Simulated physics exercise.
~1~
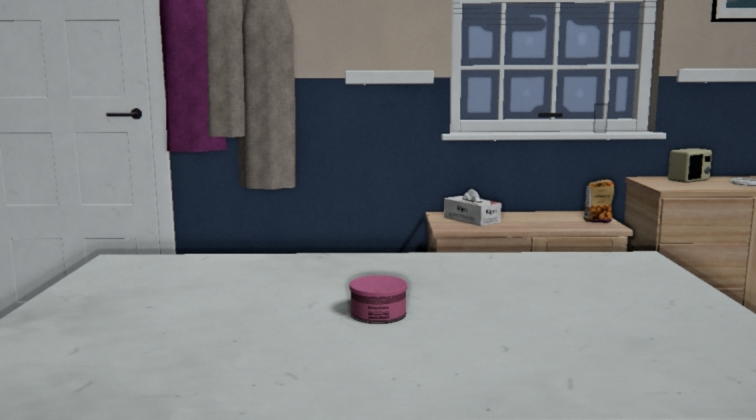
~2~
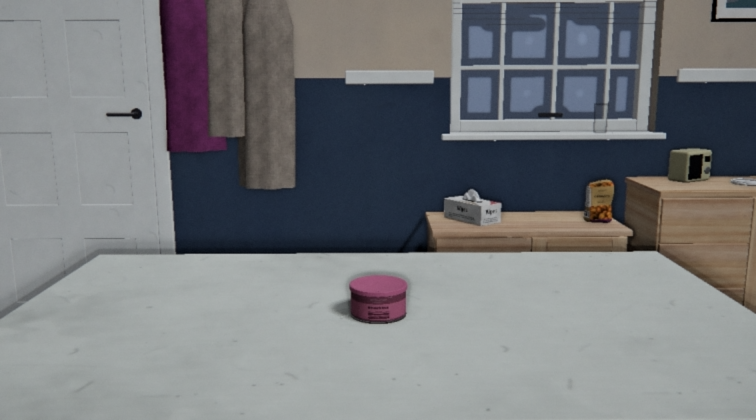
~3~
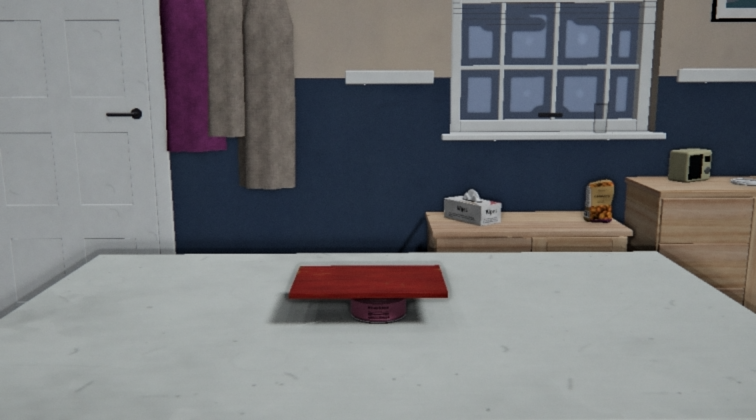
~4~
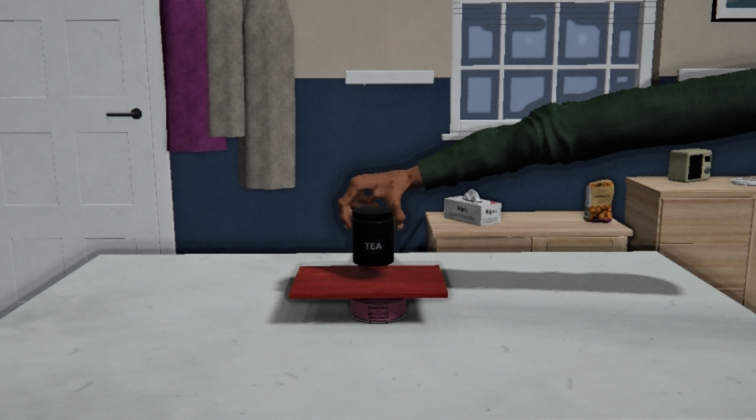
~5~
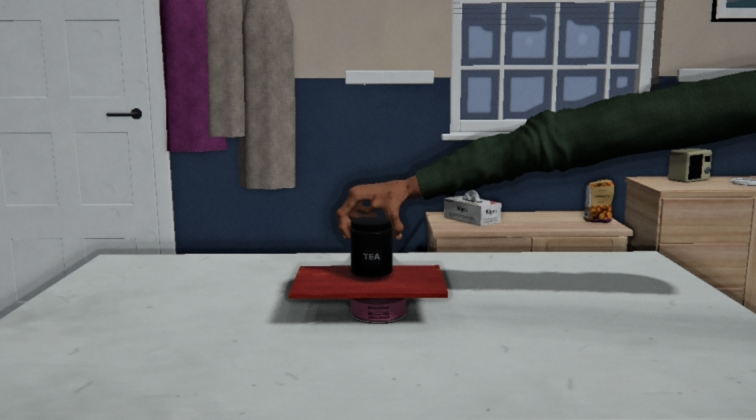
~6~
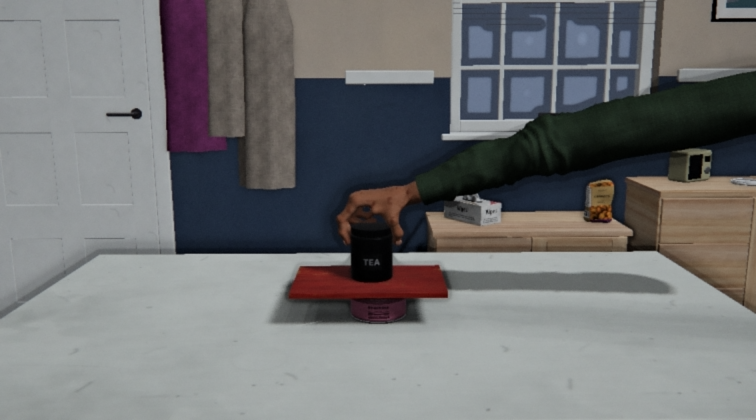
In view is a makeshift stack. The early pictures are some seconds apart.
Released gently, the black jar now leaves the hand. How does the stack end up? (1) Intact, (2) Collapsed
The answer is 1.
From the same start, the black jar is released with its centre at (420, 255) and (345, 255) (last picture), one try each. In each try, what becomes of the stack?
It does not fall the first time and does not fall the second time.
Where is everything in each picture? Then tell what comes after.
In the first picture, the last thing is not in view yet.
In the second picture, the last thing is not in view yet.
In the third picture, the last thing is not in view yet; red board (369, 281).
The fourth picture shows on its way; black jar (373, 236); red board (369, 281).
The fifth picture shows on its way; black jar (372, 246); red board (369, 281).
The sixth picture shows set down, still held; black jar (372, 252); red board (369, 281).
Then, 0.20 s on from there, no change.
Then, 0.40 s on from there, black jar resting near (372, 252).
In the end, all 3 unmoved. At the end, from the last picture's camera, black jar near (372, 252). The stack keeps its balance.
